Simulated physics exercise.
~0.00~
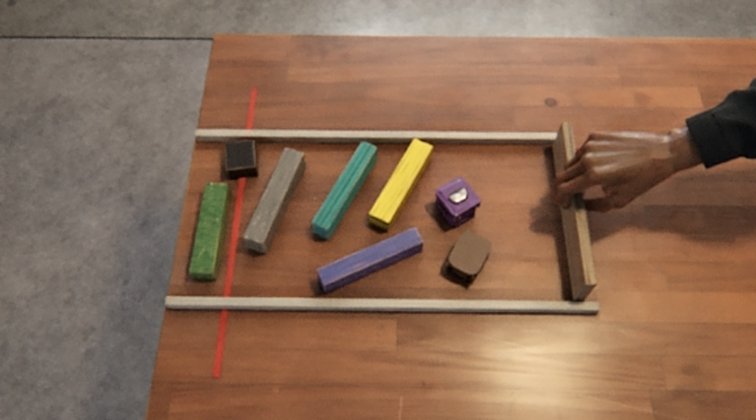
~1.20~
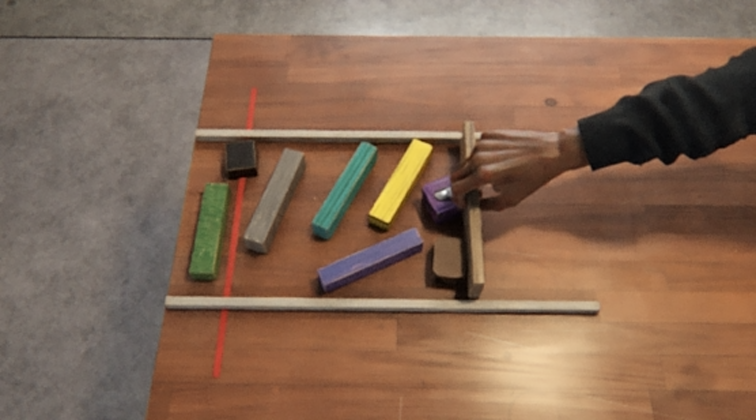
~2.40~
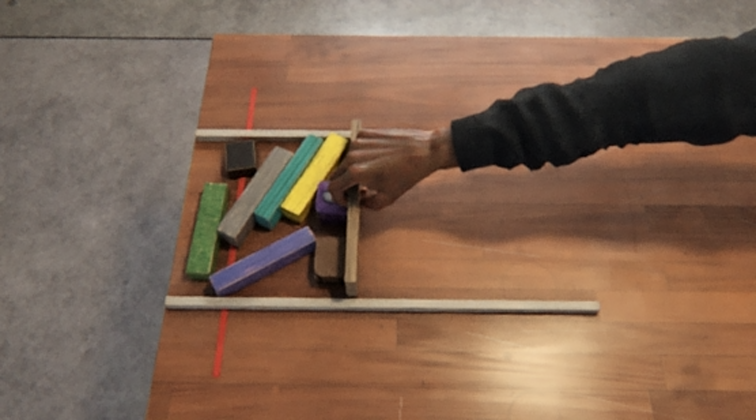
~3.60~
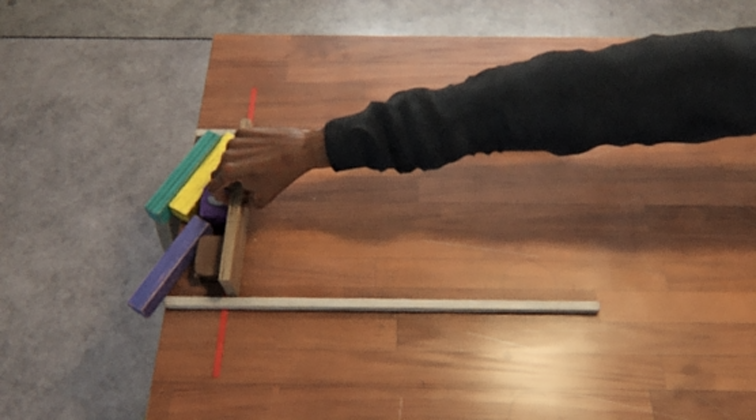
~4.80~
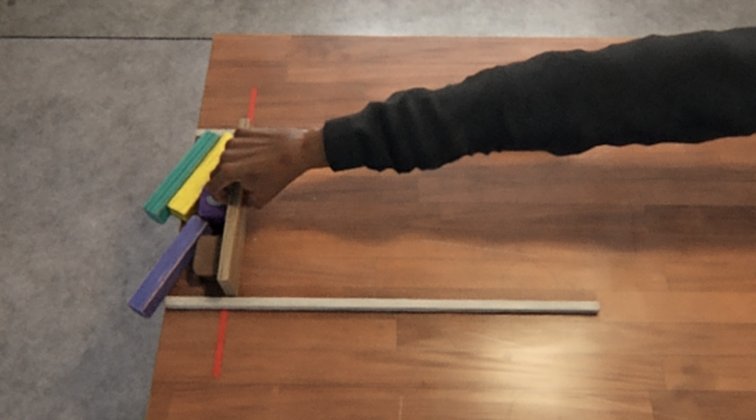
A hand in a dark sleeve pushed a wooden board left across a table, sweeping sticks and blocks together until the green bar, black block and grey bar fell off the edge, and stopped at the red line with teal and purple bars overhanging.
